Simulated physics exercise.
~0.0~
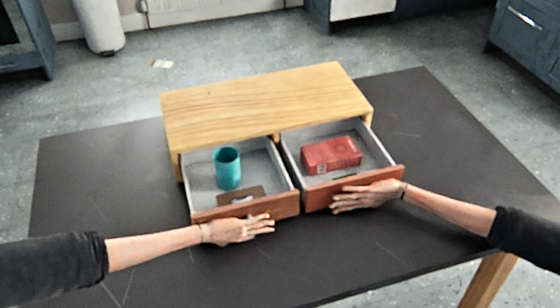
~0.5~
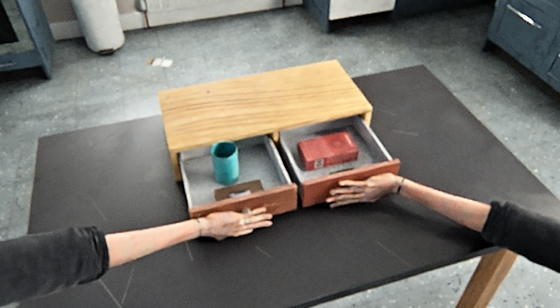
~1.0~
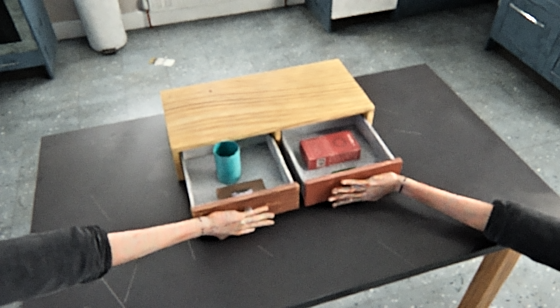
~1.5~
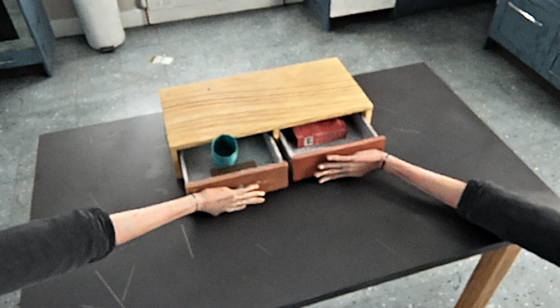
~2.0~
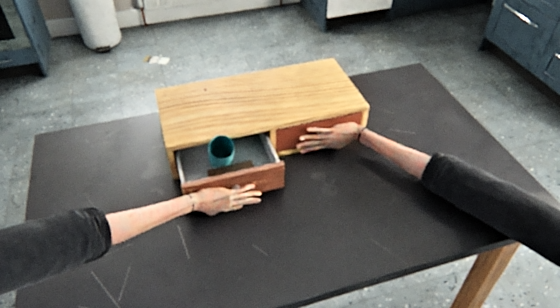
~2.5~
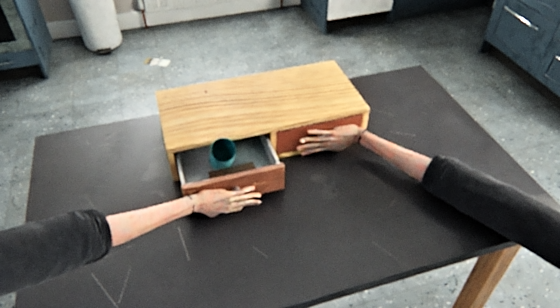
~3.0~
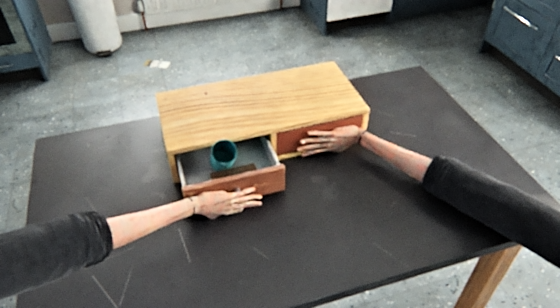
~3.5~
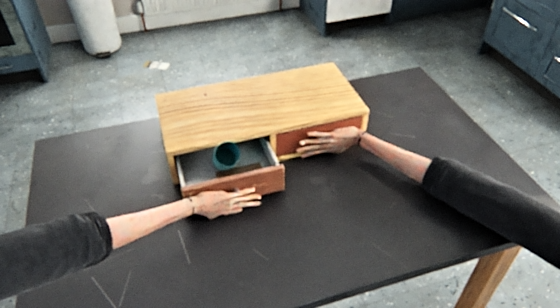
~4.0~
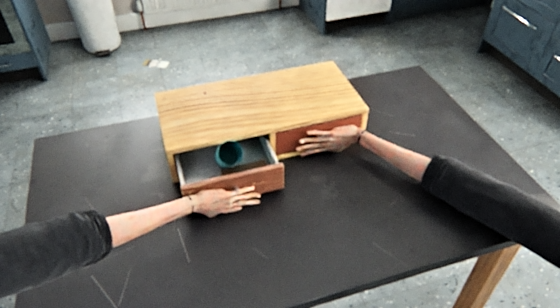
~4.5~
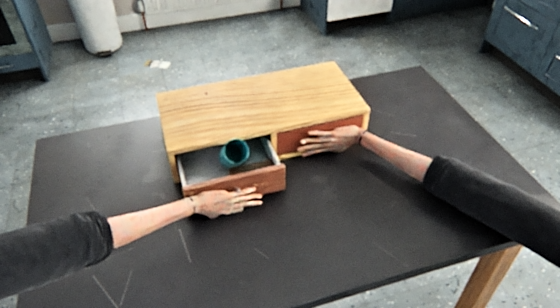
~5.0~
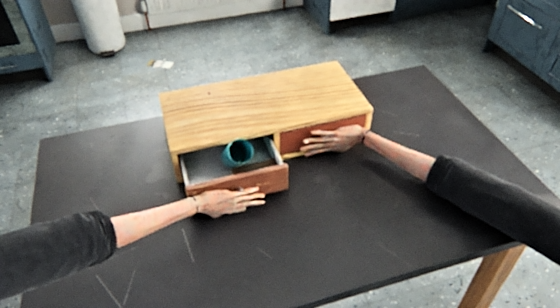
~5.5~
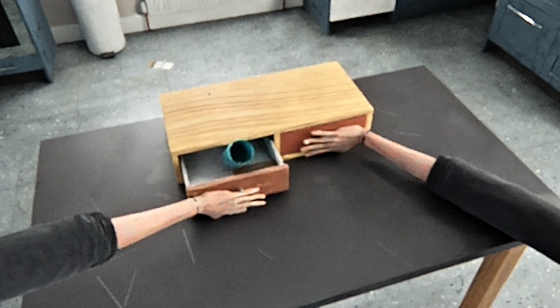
On a dark table in a room, two hands pushed in the drawers of a low wooden cabinet; the right one, holding a red packet, closed, but the left one, with a teal cup inside, stopped partway and stayed open.
